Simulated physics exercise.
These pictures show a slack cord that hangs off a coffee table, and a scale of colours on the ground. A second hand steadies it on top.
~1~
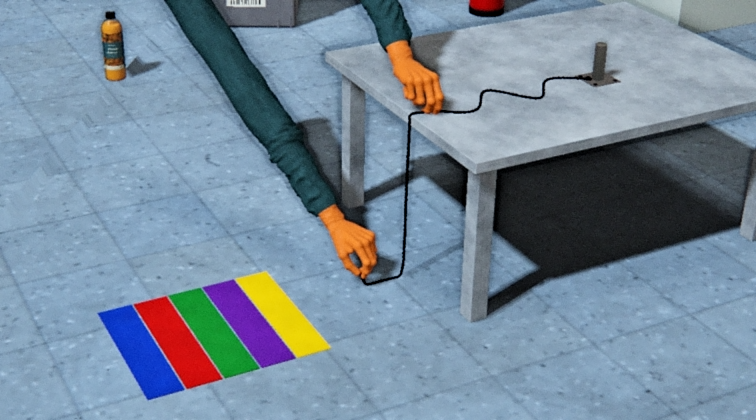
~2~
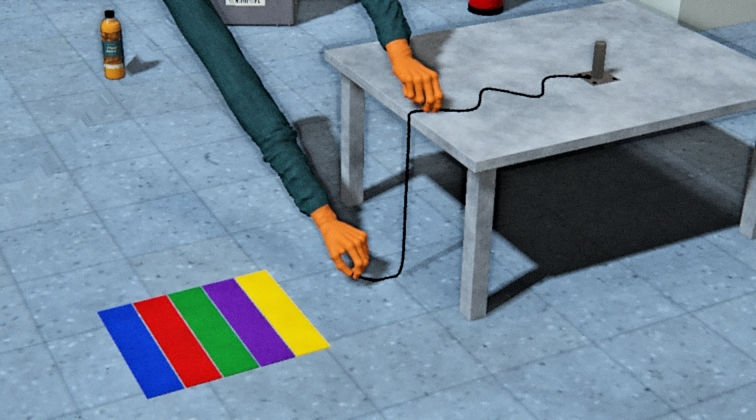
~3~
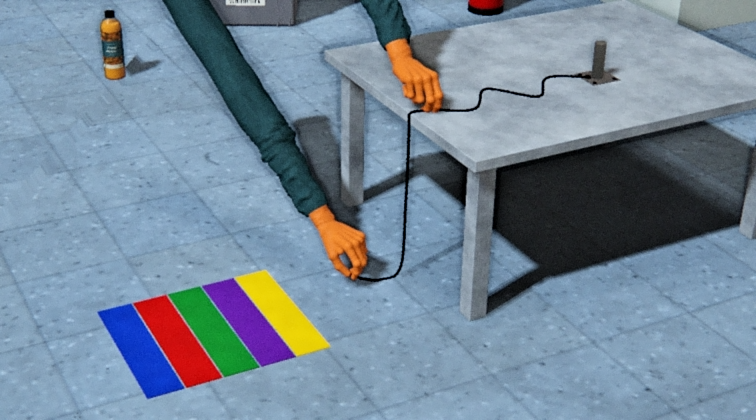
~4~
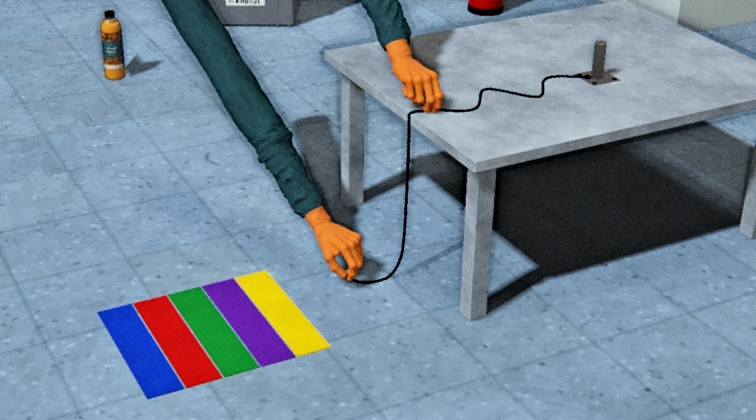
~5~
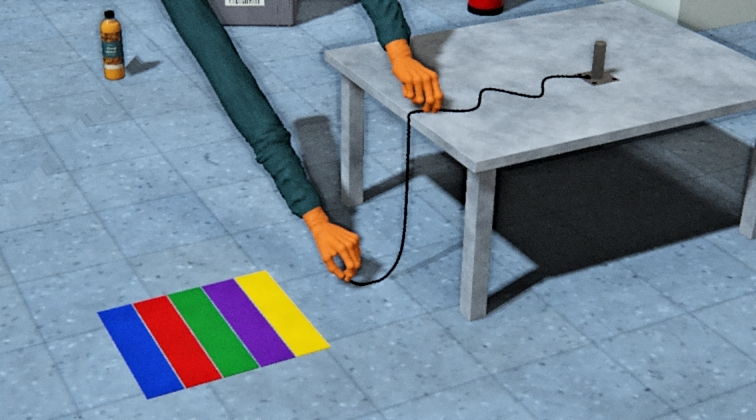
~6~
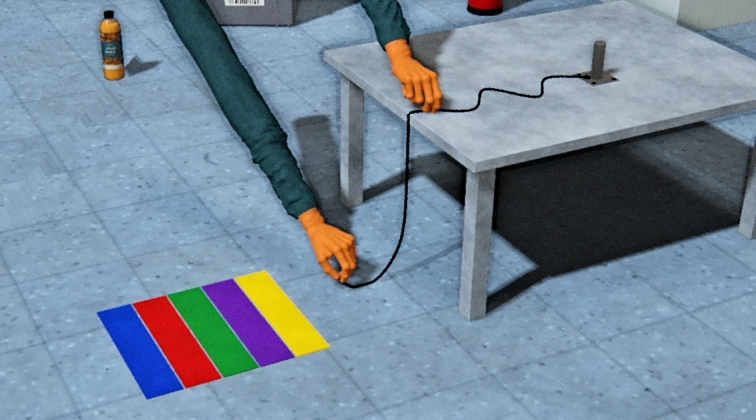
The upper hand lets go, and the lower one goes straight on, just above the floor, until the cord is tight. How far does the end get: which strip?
It halts on the red strip.
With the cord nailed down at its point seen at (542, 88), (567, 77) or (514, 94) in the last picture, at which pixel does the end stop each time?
About (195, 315), (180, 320) and (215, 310).
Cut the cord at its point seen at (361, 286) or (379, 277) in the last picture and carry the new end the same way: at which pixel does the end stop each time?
About (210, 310) and (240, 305).
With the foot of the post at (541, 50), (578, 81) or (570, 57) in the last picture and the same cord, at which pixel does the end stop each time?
Try by try, around (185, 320), (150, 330) and (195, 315).
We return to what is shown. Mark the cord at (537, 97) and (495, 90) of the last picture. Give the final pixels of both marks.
About (507, 94), and the other about (470, 102).
A little later, end near (239, 304); over purple.
Next, end near (198, 315); over green.
When it is tight, end near (175, 321); over red. Over red.
